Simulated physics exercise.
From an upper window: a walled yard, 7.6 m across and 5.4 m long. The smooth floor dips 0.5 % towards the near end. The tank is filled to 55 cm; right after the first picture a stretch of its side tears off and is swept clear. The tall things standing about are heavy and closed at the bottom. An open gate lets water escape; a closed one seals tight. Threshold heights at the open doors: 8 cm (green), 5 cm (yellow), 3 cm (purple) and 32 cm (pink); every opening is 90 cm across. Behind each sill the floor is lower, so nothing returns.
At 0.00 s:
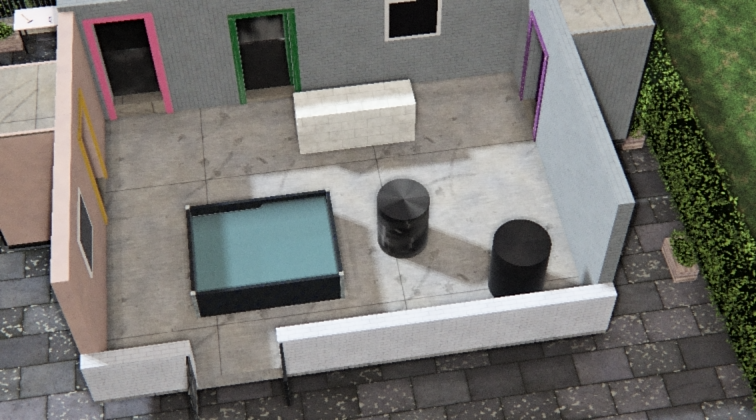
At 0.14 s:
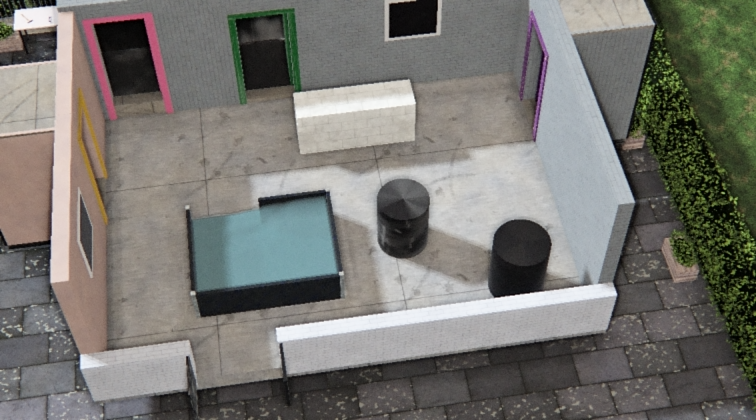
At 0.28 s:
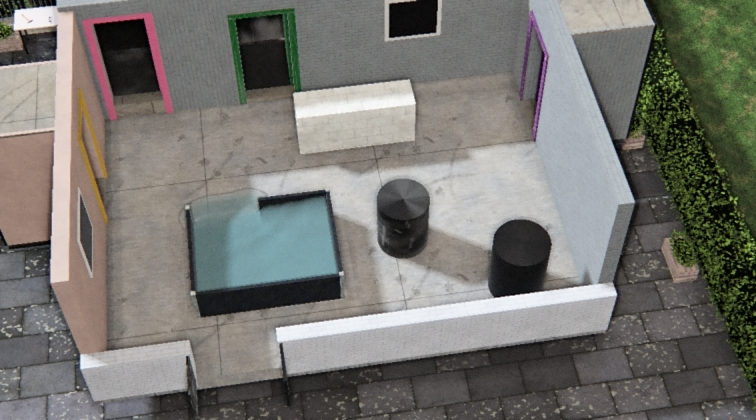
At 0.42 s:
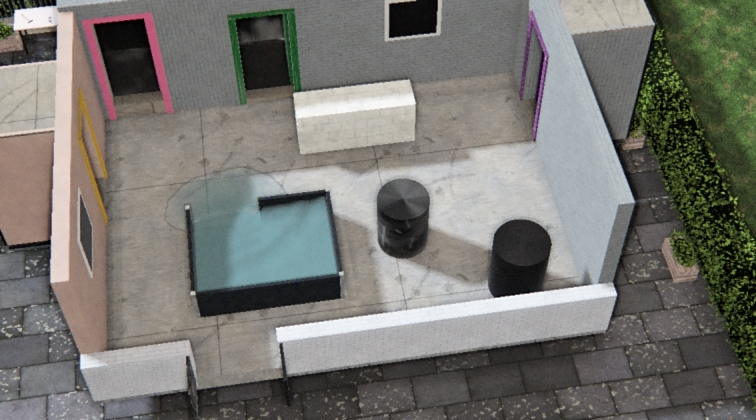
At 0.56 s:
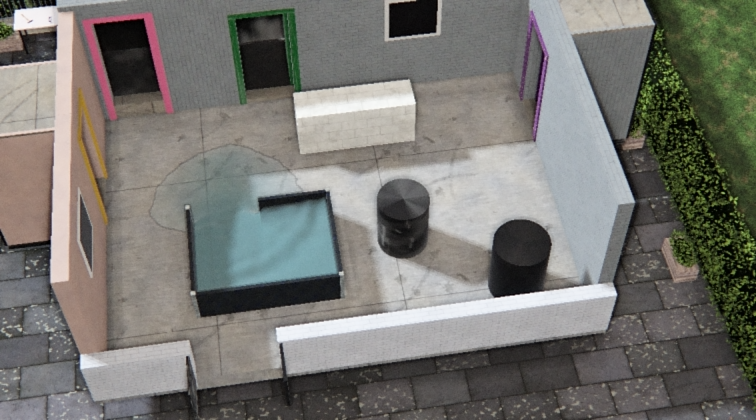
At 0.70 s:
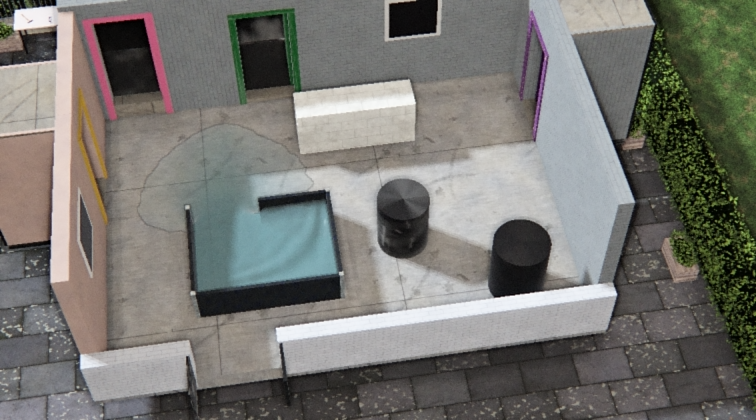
A dark-sided tank loses part of its far side, and water spreads across the yard floor.
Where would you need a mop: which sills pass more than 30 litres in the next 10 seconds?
The water let in: At the green door it exceeds the limit; at the yellow door it exceeds the limit; at the purple door it goes over the limit; at the pink door it does not reach the limit.
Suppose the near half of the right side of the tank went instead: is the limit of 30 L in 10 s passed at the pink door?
Then: Pink below.
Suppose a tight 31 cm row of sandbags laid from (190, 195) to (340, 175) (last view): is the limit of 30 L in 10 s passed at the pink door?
Then: Pink below.
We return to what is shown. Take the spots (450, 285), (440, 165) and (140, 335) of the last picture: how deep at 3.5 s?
In that order: 0, 0 and 0 cm.
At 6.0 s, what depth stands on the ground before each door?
In cm: Green 11, yellow 10, purple 7, pink 11.
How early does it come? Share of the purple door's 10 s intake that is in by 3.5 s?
Some 0 per cent by then.
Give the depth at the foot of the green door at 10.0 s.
Roughly 5.5 cm deep.
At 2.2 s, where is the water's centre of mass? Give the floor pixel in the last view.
Around (234, 211).
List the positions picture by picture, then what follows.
The first frame shows still water, 55 cm deep, in the tank at (263, 243).
In the second frame, the front is at a hidden place, 0.6 m from the gap on the tank's far side; 0.2 m2 of floor is under water; 55 cm left at the back of the tank.
In the third frame, the front is at (254, 193), 0.8 m from the gap on the tank's far side; 0.9 m2 of floor is under water; 55 cm left at the back of the tank.
In the fourth frame, water pours out on the tank's far side and has run 1.3 m, to (241, 171); typically 7 cm deep outside, 55 cm at the tank's back.
In the fifth frame, the front is at (232, 148), 1.8 m from the gap on the tank's far side; 3.0 m2 of floor is under water; 52 cm left at the back of the tank.
In the sixth frame, the front is at (223, 127), 2.3 m from the gap on the tank's far side; 4.3 m2 of floor is under water; 47 cm left at the back of the tank.
After 1.4 s water covers 25 % of the floor and is deepest (30 cm) near (214, 223); green door 15 cm at the sill, 3 L in, yellow door not reached, purple door not reached, pink door 12 cm at the sill, 0 L in.
After 2.2 s water covers 25 % of the floor and is deepest (37 cm) near (126, 124); green door 19 cm at the sill, 36 L in, yellow door 7 cm at the sill, 8 L in, purple door not reached, pink door 29 cm at the sill, 0 L in.
After 3.5 s water covers 30 % of the floor and is deepest (20 cm) near (198, 145); green door 15 cm at the sill, 85 L in, yellow door 13 cm at the sill, 27 L in, purple door not reached, pink door 17 cm at the sill, 1 L in.
After 6.0 s water covers 55 % of the floor and is deepest (14 cm) near (506, 86); green door 11 cm at the sill, 123 L in, yellow door 10 cm at the sill, 70 L in, purple door 7 cm at the sill, 11 L in, pink door 11 cm at the sill, 1 L in.
After 10.0 s water covers 85 % of the floor and is deepest (9 cm) near (108, 377); green door 5 cm at the sill, 129 L in, yellow door 7 cm at the sill, 93 L in, purple door 7 cm at the sill, 61 L in, pink door 6 cm at the sill, 1 L in.
